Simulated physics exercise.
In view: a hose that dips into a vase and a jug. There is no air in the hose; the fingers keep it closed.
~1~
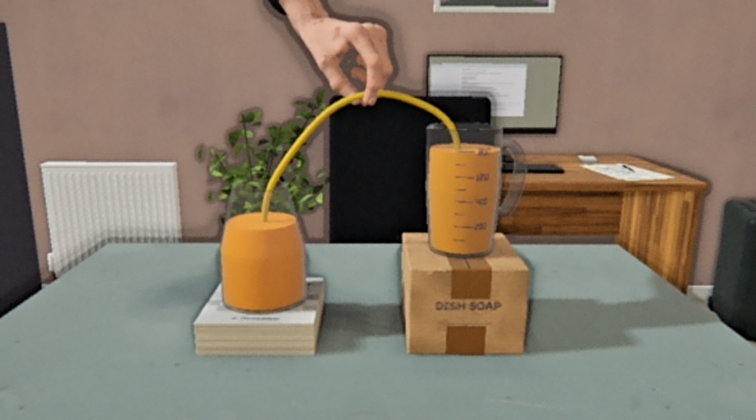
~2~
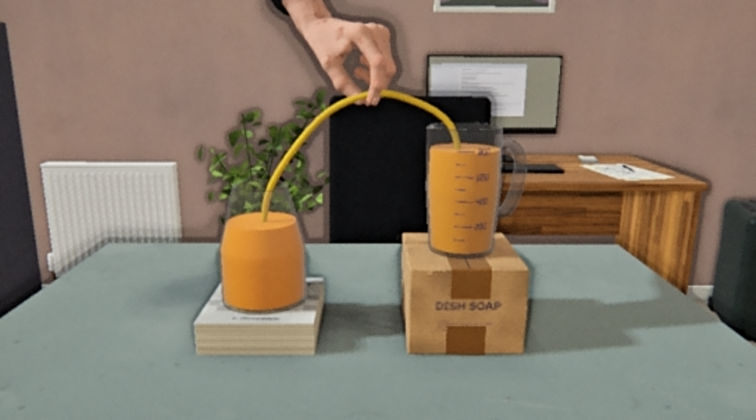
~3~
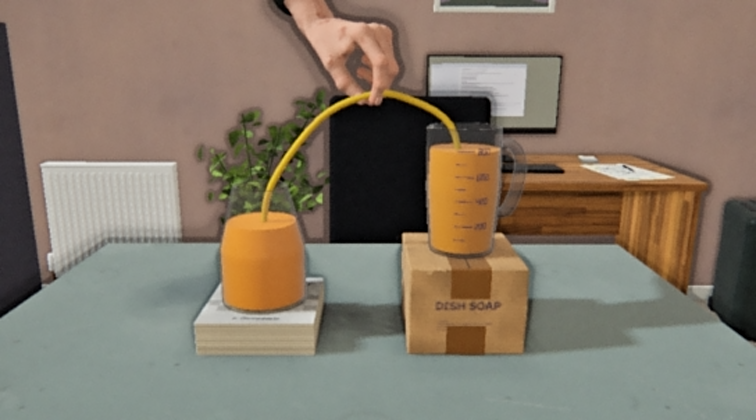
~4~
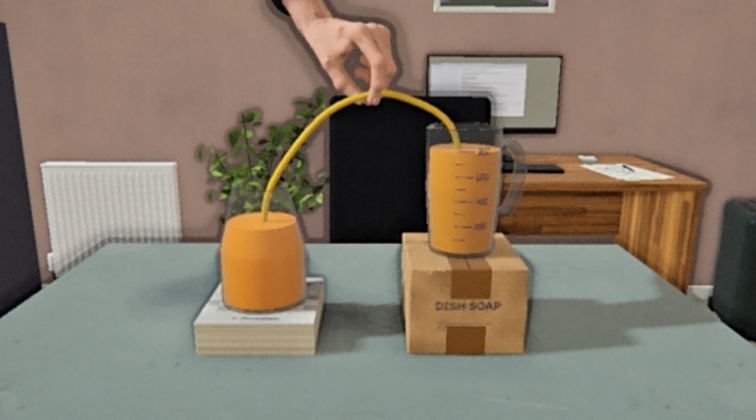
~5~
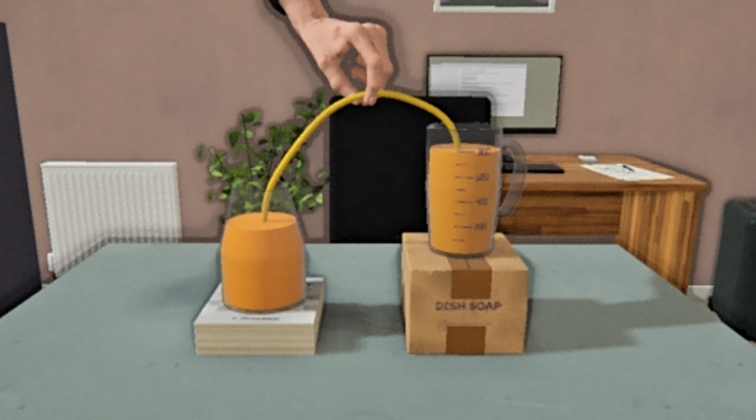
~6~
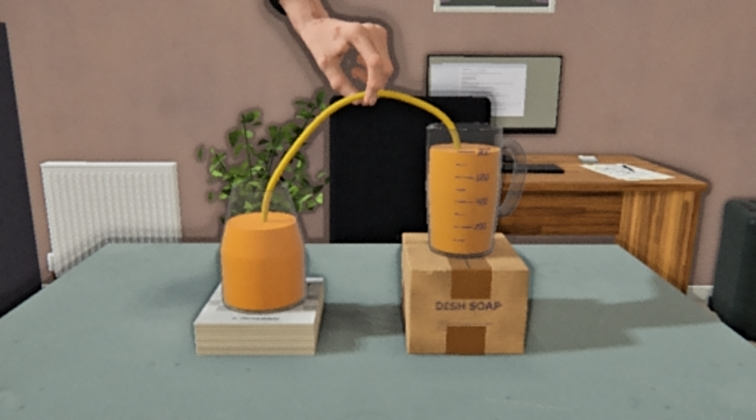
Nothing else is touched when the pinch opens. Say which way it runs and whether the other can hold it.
The orange juice goes leftwards; the receiving one overflows.
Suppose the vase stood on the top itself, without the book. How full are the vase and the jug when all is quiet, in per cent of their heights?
Roughly 100 per cent, then 20 per cent.
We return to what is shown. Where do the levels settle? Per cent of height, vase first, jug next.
About 100 and 50 per cent.
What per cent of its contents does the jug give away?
Some 40 per cent.
Shortly, the vase is about three quarters full; the jug is about two thirds full.
Then, the vase is full to the brim; the jug is about half full; the lower one has lost some.
At the finish, the vase is full to the brim; the jug is about half full; the lower one has lost some; the two surfaces are level.
